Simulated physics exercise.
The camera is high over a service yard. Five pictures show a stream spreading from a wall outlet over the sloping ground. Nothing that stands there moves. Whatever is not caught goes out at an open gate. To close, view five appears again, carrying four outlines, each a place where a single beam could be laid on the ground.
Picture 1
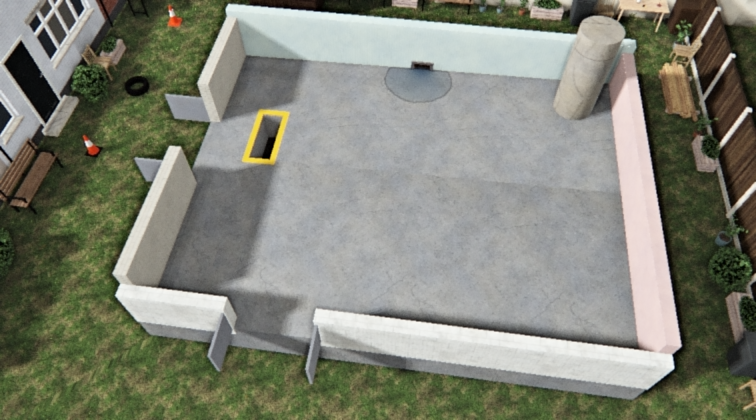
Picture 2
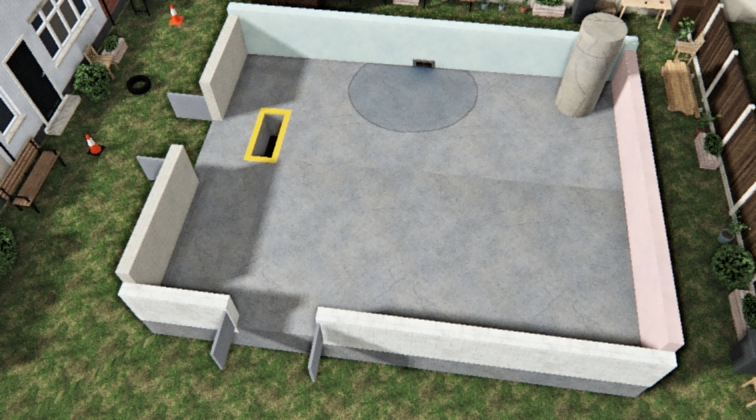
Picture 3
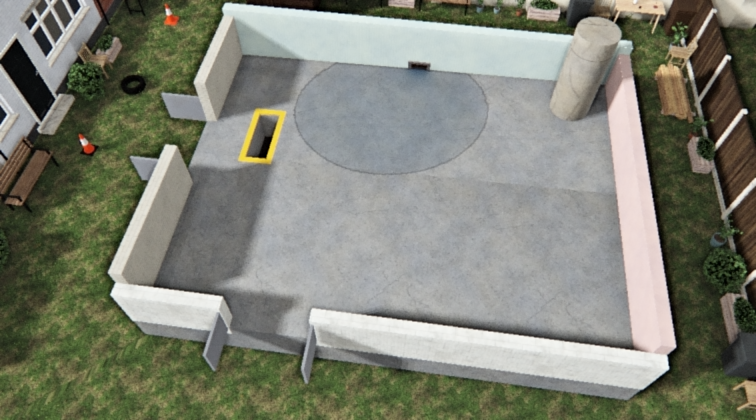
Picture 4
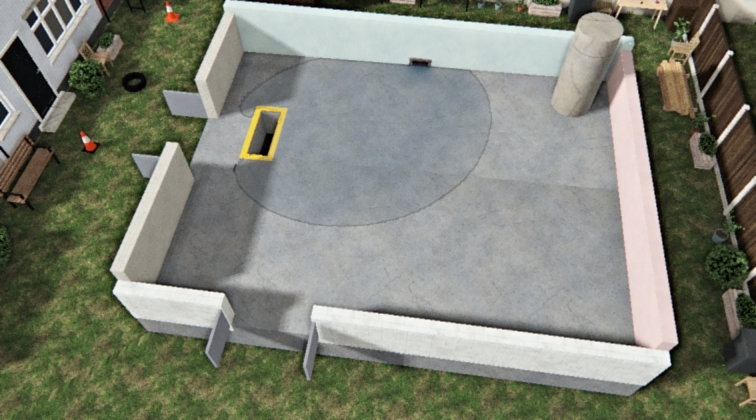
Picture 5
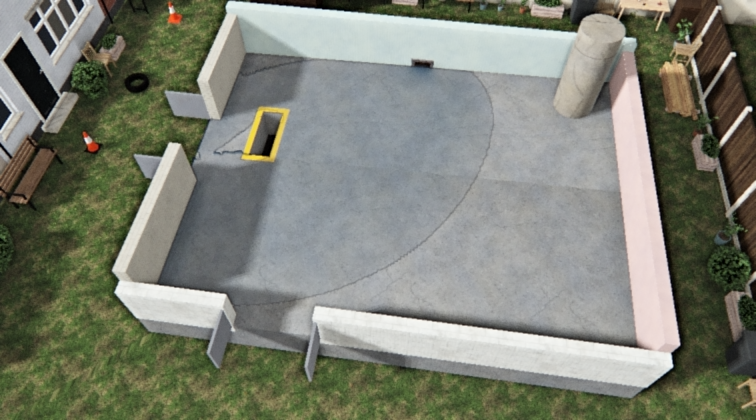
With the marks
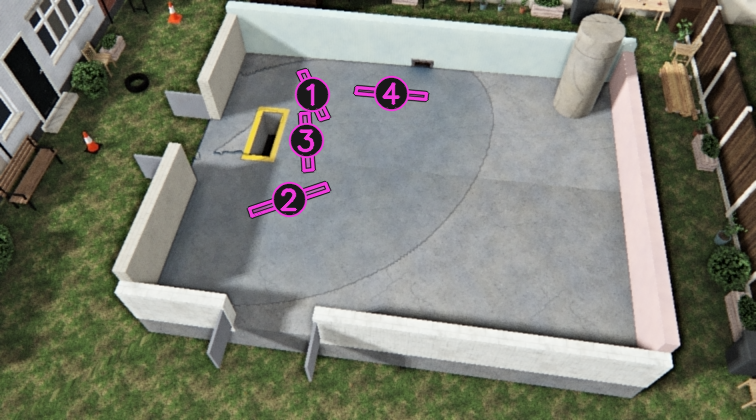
Walled concrete yard with a dark wet patch spreading from an opening in the back wall, reaching and surrounding a yellow-edged drain.
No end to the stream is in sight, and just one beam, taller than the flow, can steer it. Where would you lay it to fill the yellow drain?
2 works best here.
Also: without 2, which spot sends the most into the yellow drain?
Here it is spot 4.
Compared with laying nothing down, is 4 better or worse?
Worse.
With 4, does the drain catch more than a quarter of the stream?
No, it does not.
On the marked copy, 1 from (302, 71) to (324, 118); 2 from (250, 212) to (326, 186); 3 from (304, 113) to (308, 170); 4 from (356, 90) to (426, 96).
With 1, about 12 % of the stream goes into the yellow drain, about 88 % out by the gates.
With 2, about 25 % of the stream goes into the yellow drain, about 75 % out by the gates.
With 3, about 13 % of the stream goes into the yellow drain, about 87 % out by the gates.
With 4, about 17 % of the stream goes into the yellow drain, about 82 % out by the gates.
